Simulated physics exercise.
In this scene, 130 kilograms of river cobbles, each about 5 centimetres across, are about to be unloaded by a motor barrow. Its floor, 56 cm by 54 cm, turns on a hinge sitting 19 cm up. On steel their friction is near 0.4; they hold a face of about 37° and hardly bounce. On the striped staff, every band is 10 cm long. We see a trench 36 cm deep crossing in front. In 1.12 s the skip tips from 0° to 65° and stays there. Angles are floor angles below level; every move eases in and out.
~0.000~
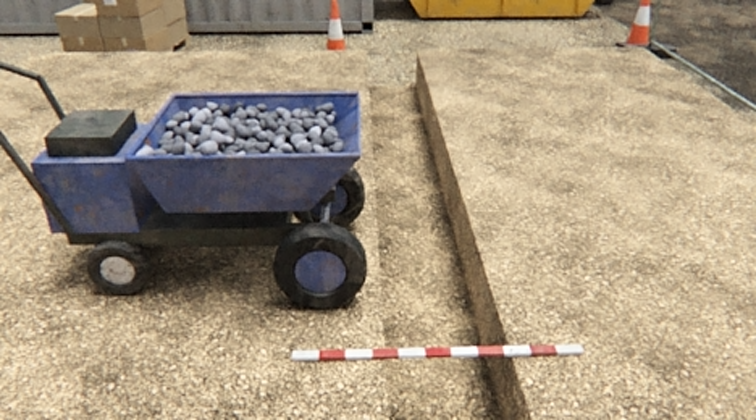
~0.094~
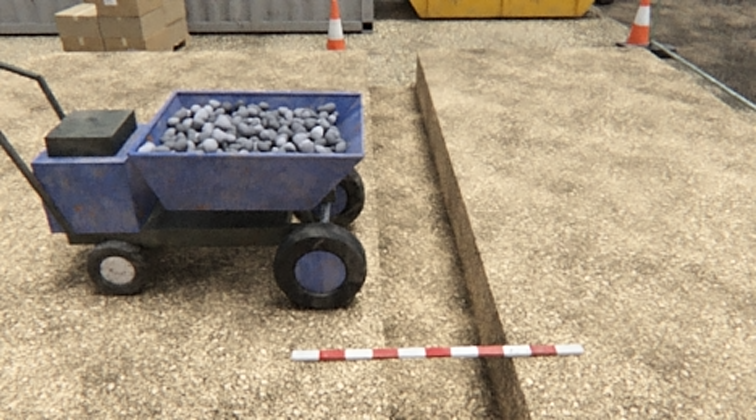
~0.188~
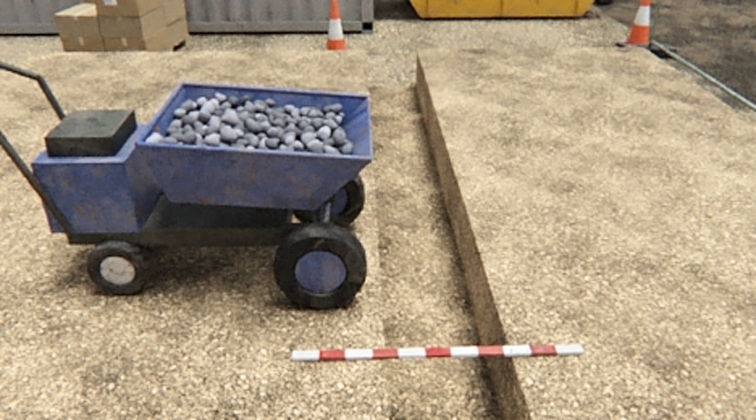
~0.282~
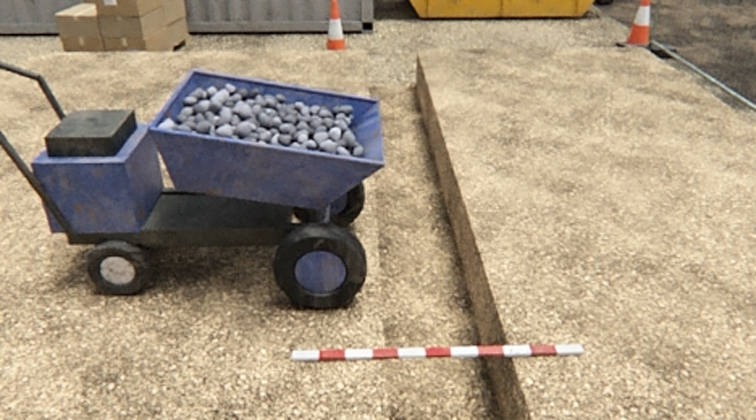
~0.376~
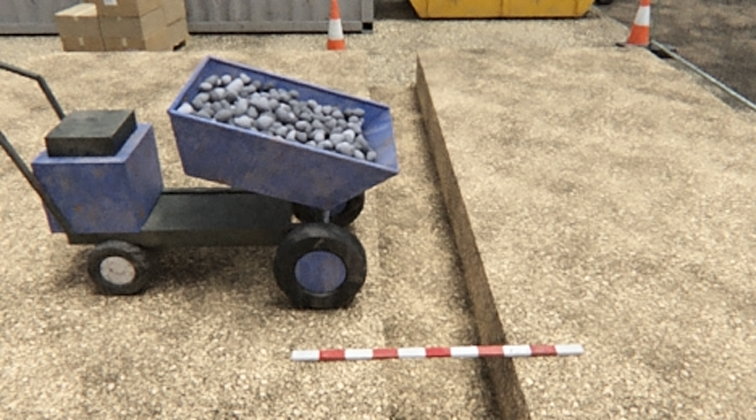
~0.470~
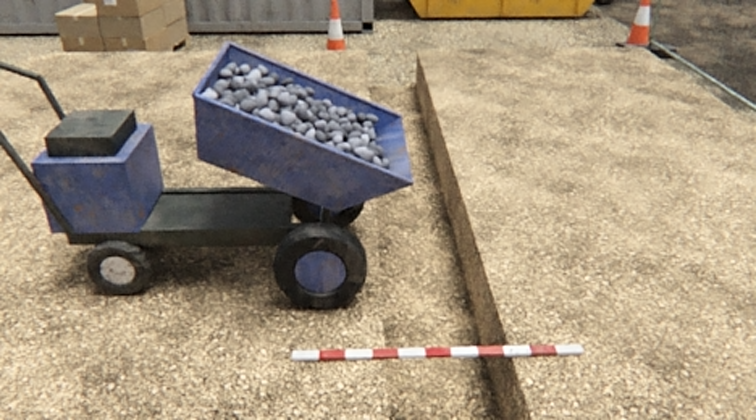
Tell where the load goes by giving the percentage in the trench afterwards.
About 62 per cent of the load is in the trench.
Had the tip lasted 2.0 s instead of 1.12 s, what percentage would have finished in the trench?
That would give about 70 percent.
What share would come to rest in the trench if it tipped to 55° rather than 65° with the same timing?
In that case near 40 per cent.
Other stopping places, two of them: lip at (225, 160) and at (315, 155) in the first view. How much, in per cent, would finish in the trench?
It comes to about 70 and 95 in a hundred.
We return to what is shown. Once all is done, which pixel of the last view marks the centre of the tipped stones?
I'd point somewhere around (467, 301).
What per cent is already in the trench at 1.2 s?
About 20%.
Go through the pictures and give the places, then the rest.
Lip at (360, 156), floor tilted 0°, highest stones at (255, 126), in the first picture.
Lip at (363, 157), floor tilted 1°, highest stones at (242, 123); the stones move at 0.2 m/s on average, in the second picture.
The skip is at 5°, its lip at (372, 159); the top of the load is at (210, 115); the stones move at 0.4 m/s on average, in the third picture.
Lip at (384, 165), floor tilted 10°, highest stones at (210, 102); the stones move at 0.6 m/s on average, in the fourth picture.
The skip is at 17°, its lip at (398, 173); the top of the load is at (219, 90); the stones move at 0.7 m/s on average, in the fifth picture.
Lip at (413, 183), floor tilted 25°, highest stones at (234, 76); the stones move at 0.8 m/s on average, in the sixth picture.
After 0.8 s the floor is at 55°; 100 % in the skip; the foremost stones are at (439, 196).
After 1.2 s the floor is at 65°; 69 % in the skip, 18 % in the trench, 13 % past the trench; the foremost stones are at (531, 261).
After 1.6 s the floor is at 65°; 33 % in the skip, 29 % in the trench, 38 % past the trench; the foremost stones are at (635, 265).
After 3.5 s the floor is at 65°; 0 % in the skip, 62 % in the trench, 38 % past the trench; the foremost stones are at (728, 261).
